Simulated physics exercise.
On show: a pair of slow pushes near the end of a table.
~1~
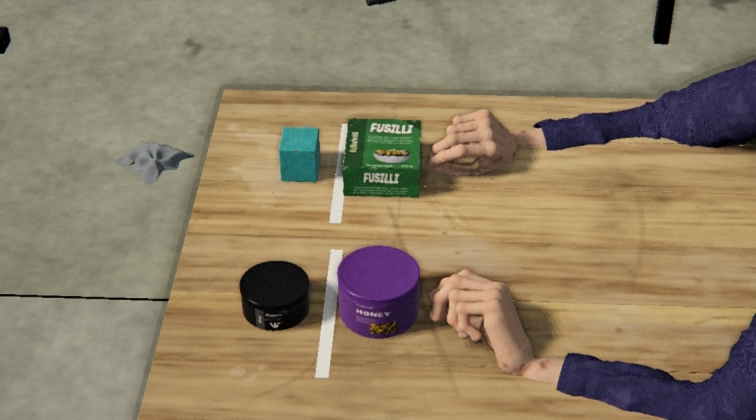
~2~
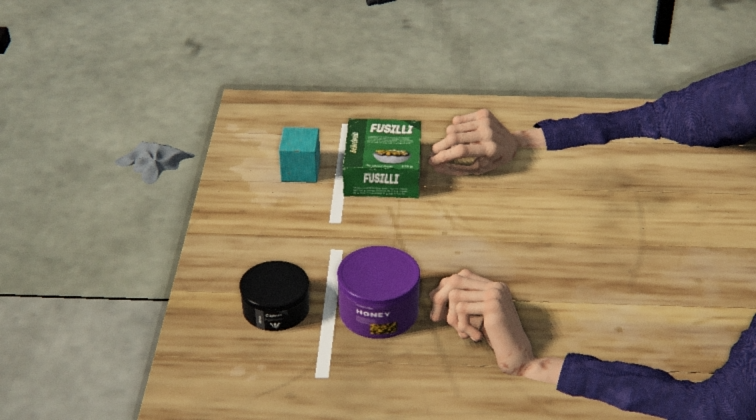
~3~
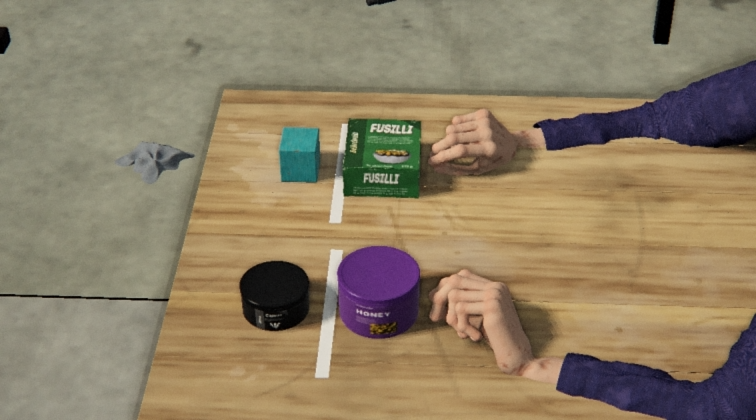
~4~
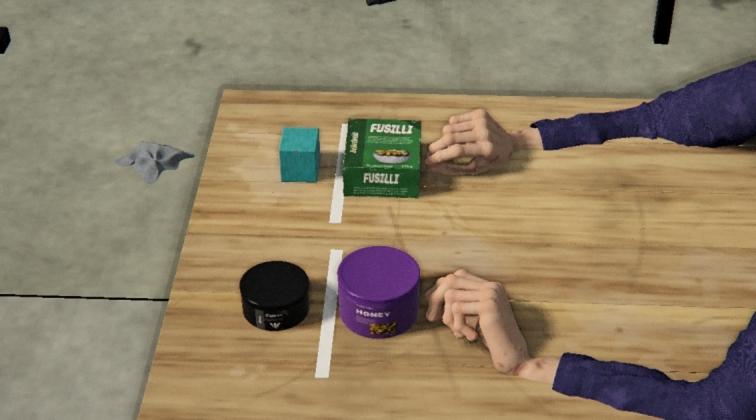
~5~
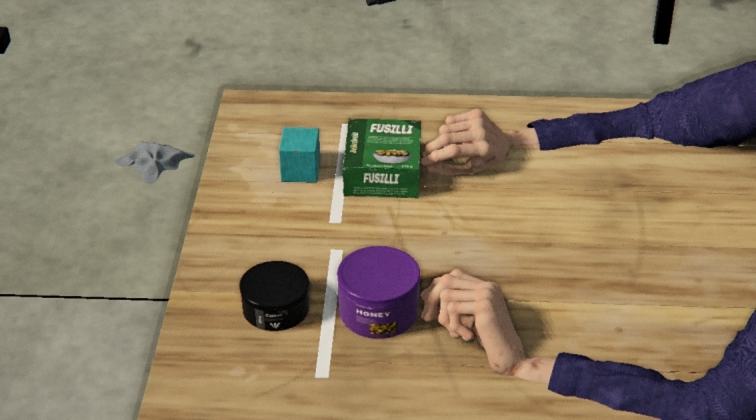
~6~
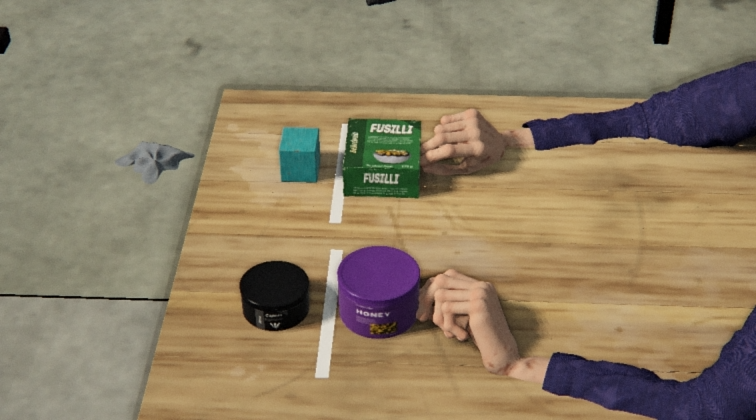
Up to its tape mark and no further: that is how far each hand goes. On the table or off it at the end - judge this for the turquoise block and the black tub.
Turquoise block: On; black tub: On.
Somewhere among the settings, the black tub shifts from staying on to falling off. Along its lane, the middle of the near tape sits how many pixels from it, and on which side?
Left, by roughly 40 pixels.
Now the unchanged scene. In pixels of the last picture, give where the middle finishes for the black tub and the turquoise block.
So the black tub finishes at (207, 294), and the turquoise block finishes at (242, 153).
Then, 0.90 s later than the last frame, turquoise block shifted a little near (276, 153); black tub shifted a little near (245, 295).
When it is over, the turquoise block is still on the table, near (242, 153); the black tub is still on the table, near (207, 294).
